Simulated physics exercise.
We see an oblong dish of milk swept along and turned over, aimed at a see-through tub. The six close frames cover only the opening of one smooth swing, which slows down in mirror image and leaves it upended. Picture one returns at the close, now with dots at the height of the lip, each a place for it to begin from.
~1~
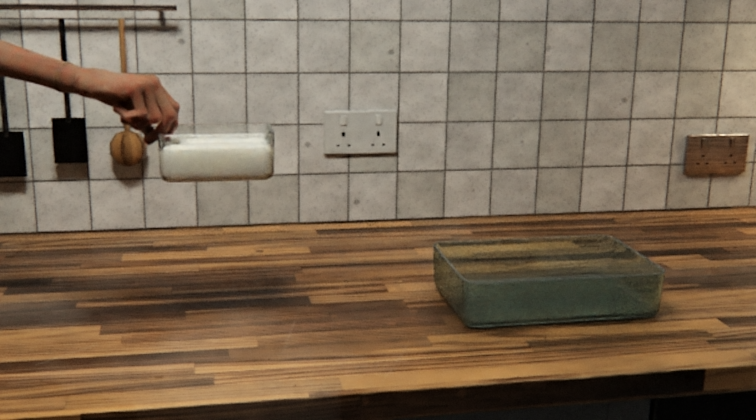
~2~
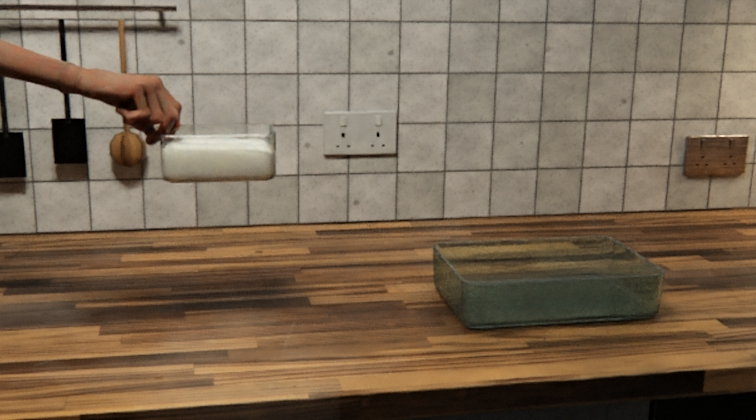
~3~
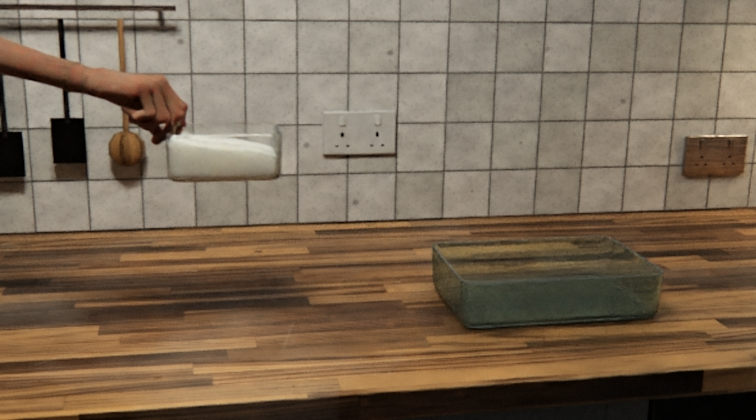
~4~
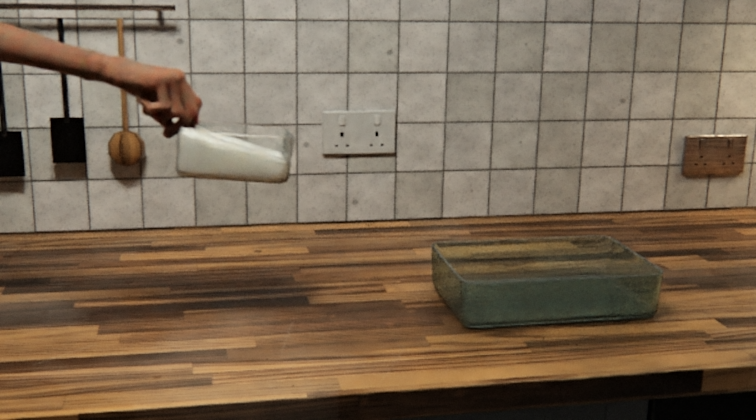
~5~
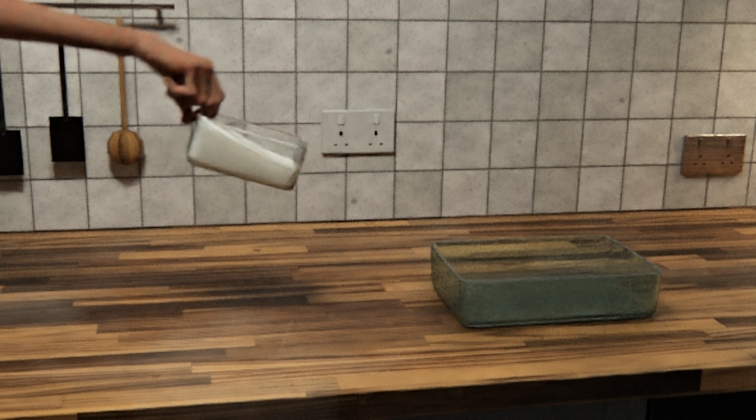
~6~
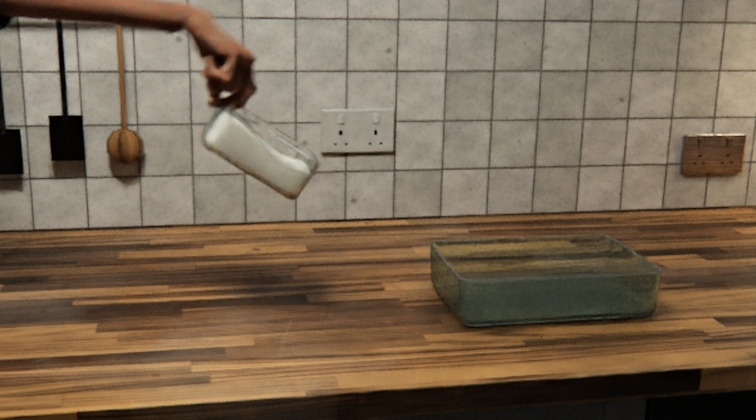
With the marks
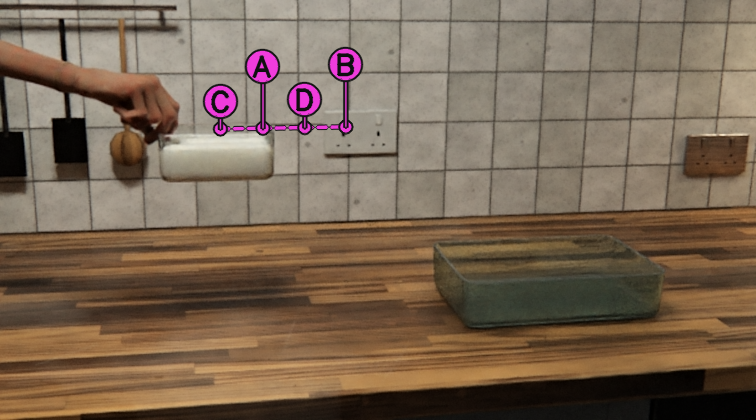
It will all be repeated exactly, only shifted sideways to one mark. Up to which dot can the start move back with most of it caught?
D.
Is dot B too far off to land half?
No, that is safe.
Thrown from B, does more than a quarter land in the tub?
Yes, clearly.
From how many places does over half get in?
Two of them.
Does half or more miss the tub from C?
Yes, that goes wrong.
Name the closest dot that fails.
A.
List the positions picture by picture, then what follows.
Upright, lip at (269, 128); tub from (462, 326) to (657, 315); nothing has left yet, in the first picture.
Upright, lip at (271, 128); nothing has left yet, in the second picture.
Upright, lip at (277, 128); nothing has left yet, in the third picture.
Tipped about 5°, lip at (288, 132); nothing has left yet, in the fourth picture.
Tipped about 17°, lip at (302, 142); nothing has left yet, in the fifth picture.
Tipped about 34°, lip at (316, 157); nothing has left yet, in the sixth picture.
On the marked copy, A at (262, 128); B at (345, 126); C at (220, 129); D at (304, 127).
With A, about 9 % lands in the tub, 85 % falls short and 6 % goes beside or beyond.
With B, about 79 % lands in the tub, 8 % falls short and 14 % goes beside or beyond.
With C, about 0 % lands in the tub, 100 % falls short.
With D, about 69 % lands in the tub, 22 % falls short and 9 % goes beside or beyond.
